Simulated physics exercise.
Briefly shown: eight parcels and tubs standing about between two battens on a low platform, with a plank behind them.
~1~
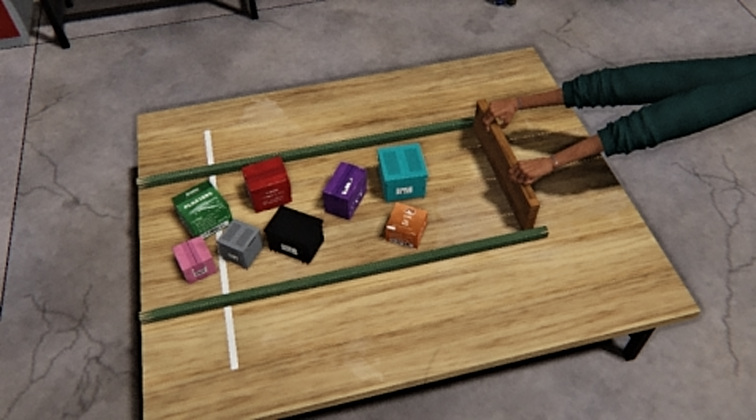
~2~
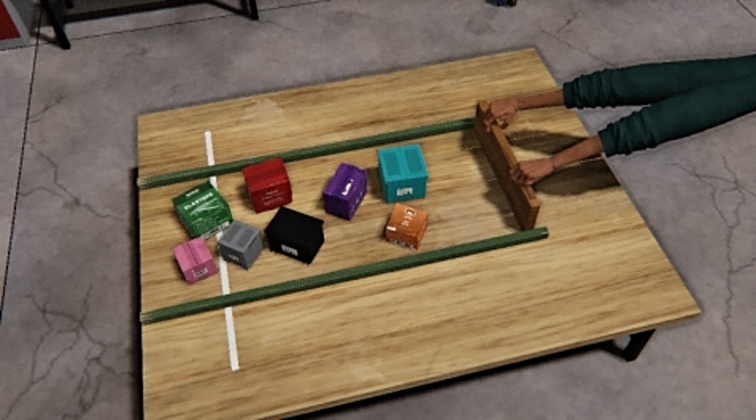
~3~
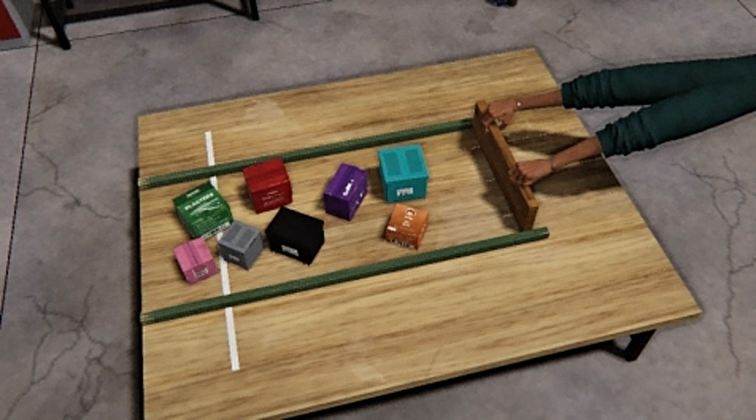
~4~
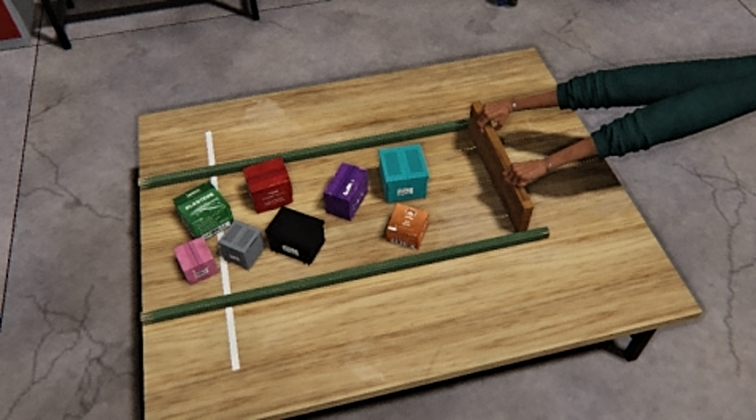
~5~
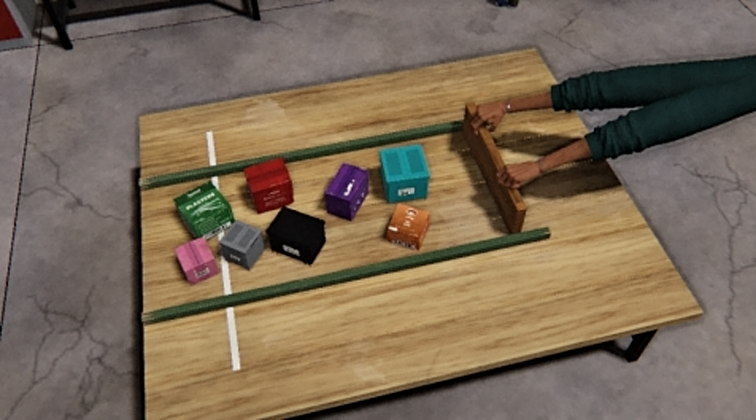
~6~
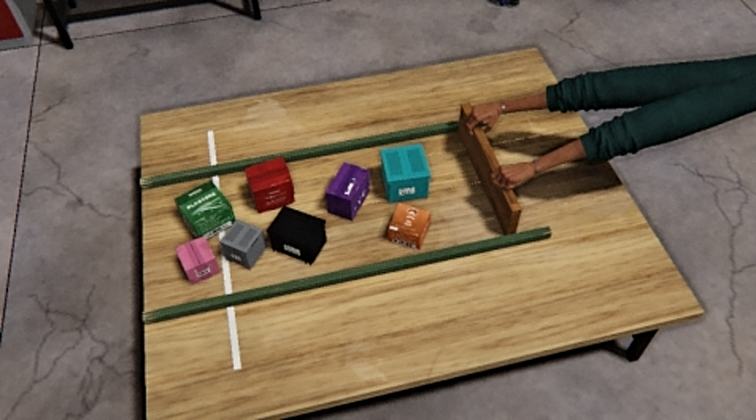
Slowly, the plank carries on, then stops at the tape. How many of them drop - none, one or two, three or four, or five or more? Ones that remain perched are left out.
The count of those that drop is three or four.
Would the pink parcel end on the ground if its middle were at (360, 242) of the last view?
Result: It stays aboard.
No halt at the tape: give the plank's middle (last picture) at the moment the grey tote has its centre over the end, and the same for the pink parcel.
Grey tote: (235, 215); pink parcel: (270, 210).
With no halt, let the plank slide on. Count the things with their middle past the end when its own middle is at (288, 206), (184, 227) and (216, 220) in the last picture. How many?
Going through the three places, I get 0, 5 and 3.
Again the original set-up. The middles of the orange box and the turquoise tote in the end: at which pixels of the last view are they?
In the last picture the orange box sits around (208, 277) and the turquoise tote around (195, 216).
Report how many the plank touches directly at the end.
3.
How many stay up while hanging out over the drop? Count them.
1, I think.
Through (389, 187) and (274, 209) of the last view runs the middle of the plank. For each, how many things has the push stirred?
Counts: 3 and 8.
Soon after, none off yet; pink parcel at rest near (198, 260); green box at rest near (206, 211); grey tote at rest near (244, 245).
After that, none off yet; pink parcel at rest near (198, 260); green box moving near (204, 212); grey tote at rest near (244, 245).
And then, none off yet; pink parcel displaced well along near (145, 272); green box displaced about its own width near (169, 216); grey tote displaced well along near (180, 255).
In the end, the number that fall off is three or four; gone, grey tote, green box and pink parcel.
